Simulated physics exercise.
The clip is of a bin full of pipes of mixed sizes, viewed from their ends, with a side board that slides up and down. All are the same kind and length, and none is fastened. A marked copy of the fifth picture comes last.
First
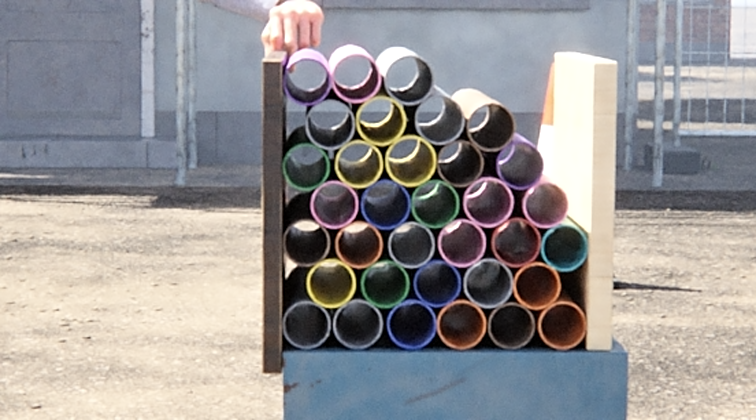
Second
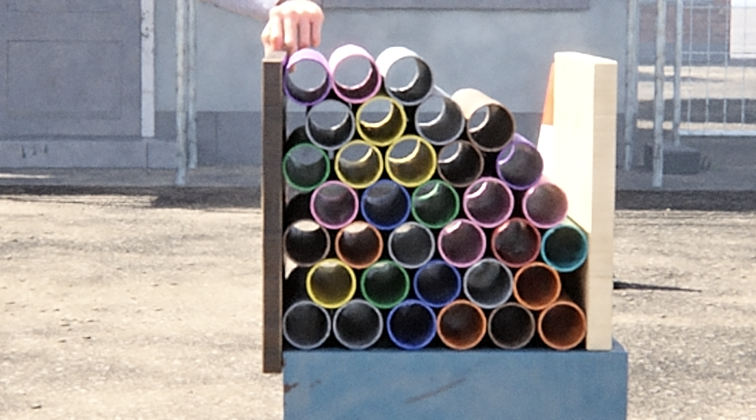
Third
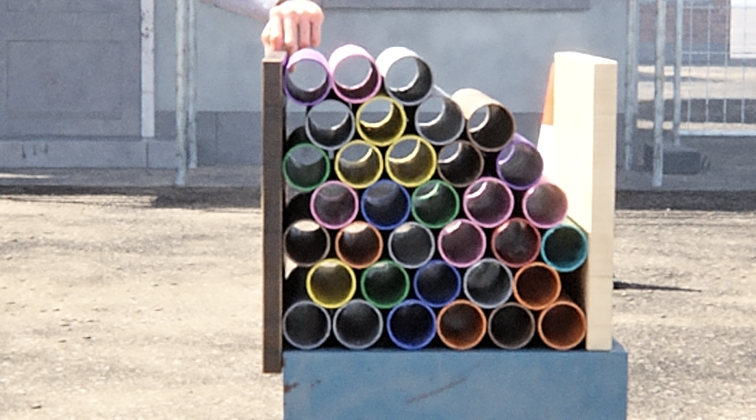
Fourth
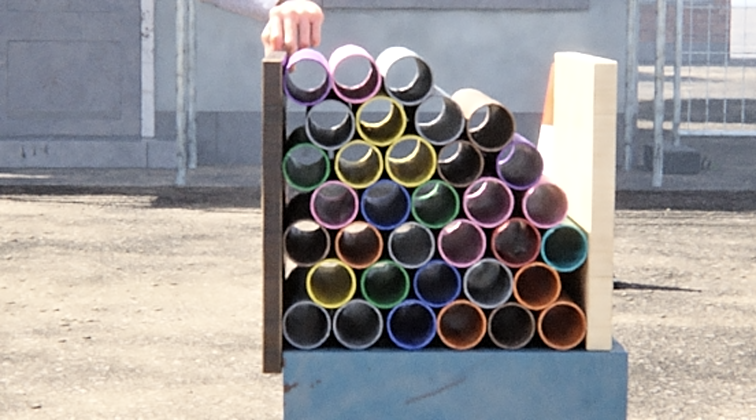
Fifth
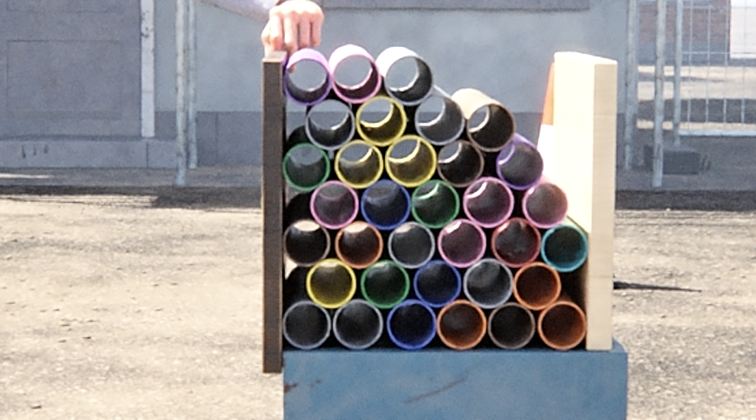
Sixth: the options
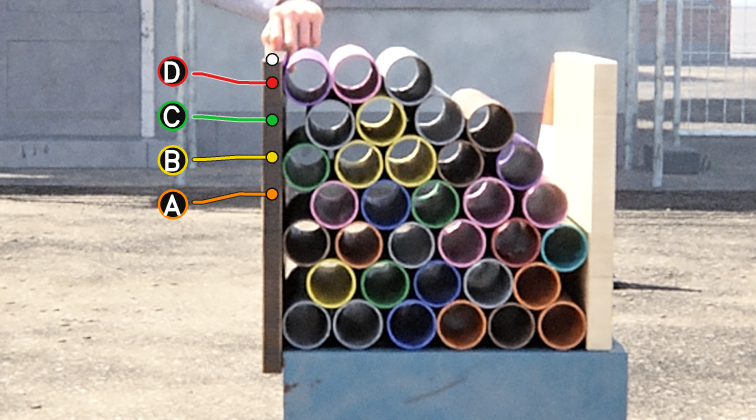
A hand rests still on the dark side board beside a stack of colourful pipes.
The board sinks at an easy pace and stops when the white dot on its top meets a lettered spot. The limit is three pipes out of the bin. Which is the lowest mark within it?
Mark A is as low as it can go.
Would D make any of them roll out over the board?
No, at D.
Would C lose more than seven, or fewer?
It loses fewer than seven.
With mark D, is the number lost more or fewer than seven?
At D, fewer than seven.
On the marked copy, A at (272, 194); B at (272, 157); C at (272, 120); D at (272, 83); the white dot at (272, 60).
Taking A. A third of the way, top of the board (283, 123).
Two thirds of the way, top of the board (283, 193).
When it is over, top of the board (283, 193), one out over the board.
As for the rest, B none out over the board; C none out over the board; D none out over the board.
